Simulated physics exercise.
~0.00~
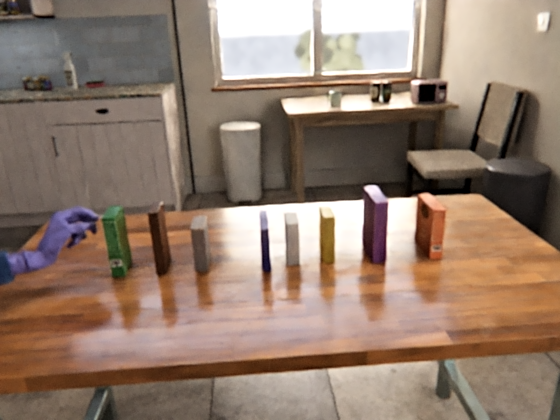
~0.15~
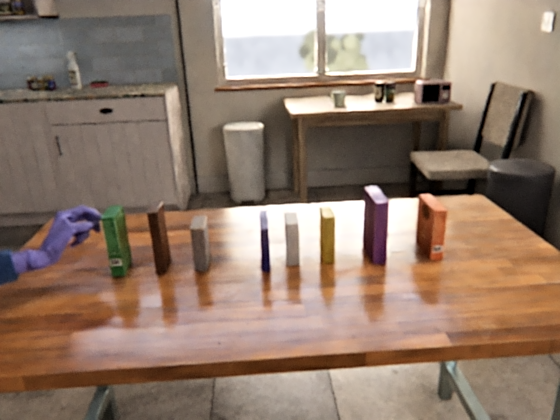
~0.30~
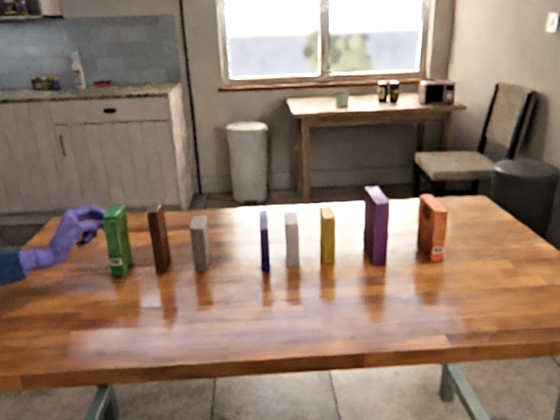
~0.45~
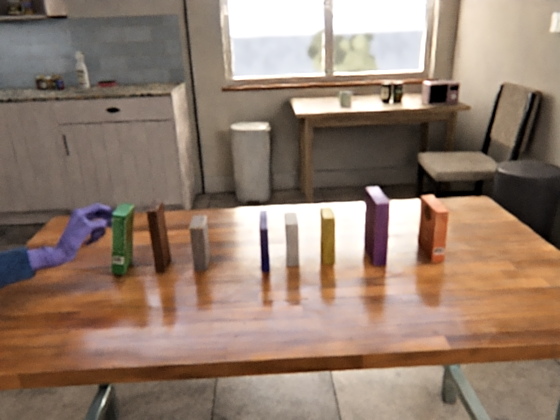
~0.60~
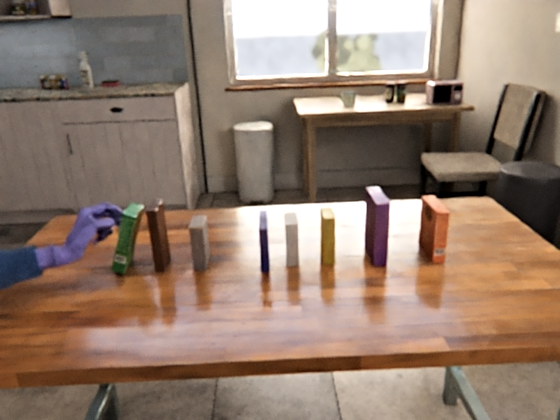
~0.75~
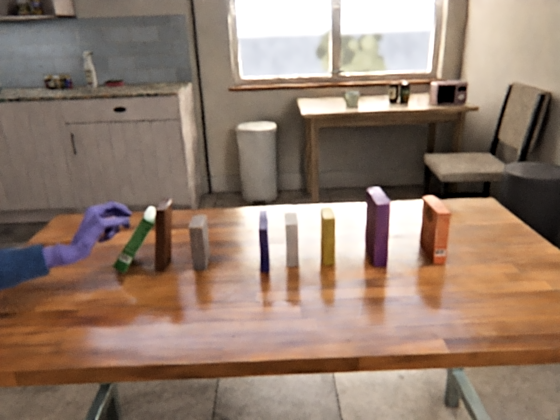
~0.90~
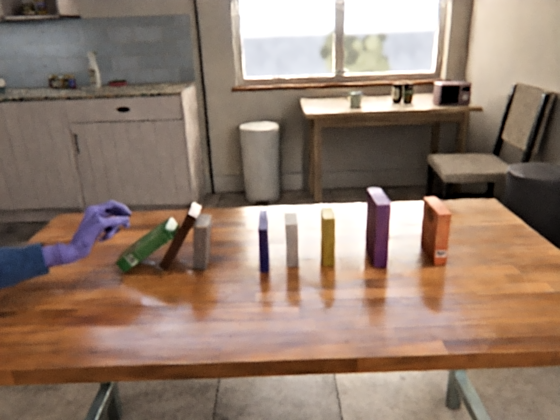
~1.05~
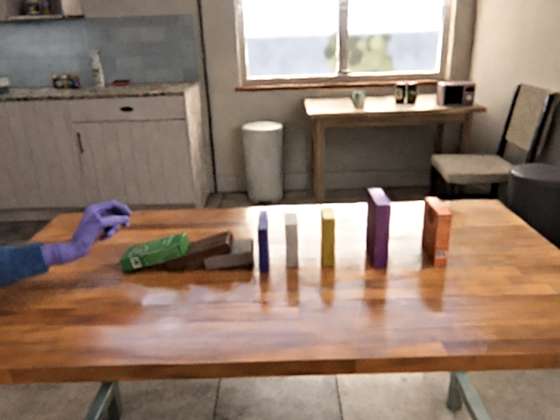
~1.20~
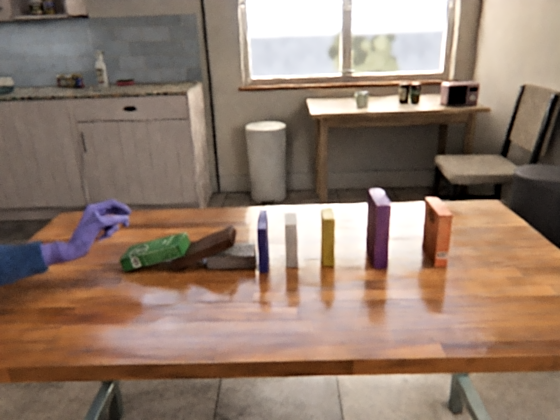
A gloved hand tips the green packet rightward, toppling the brown and grey blocks beside it.
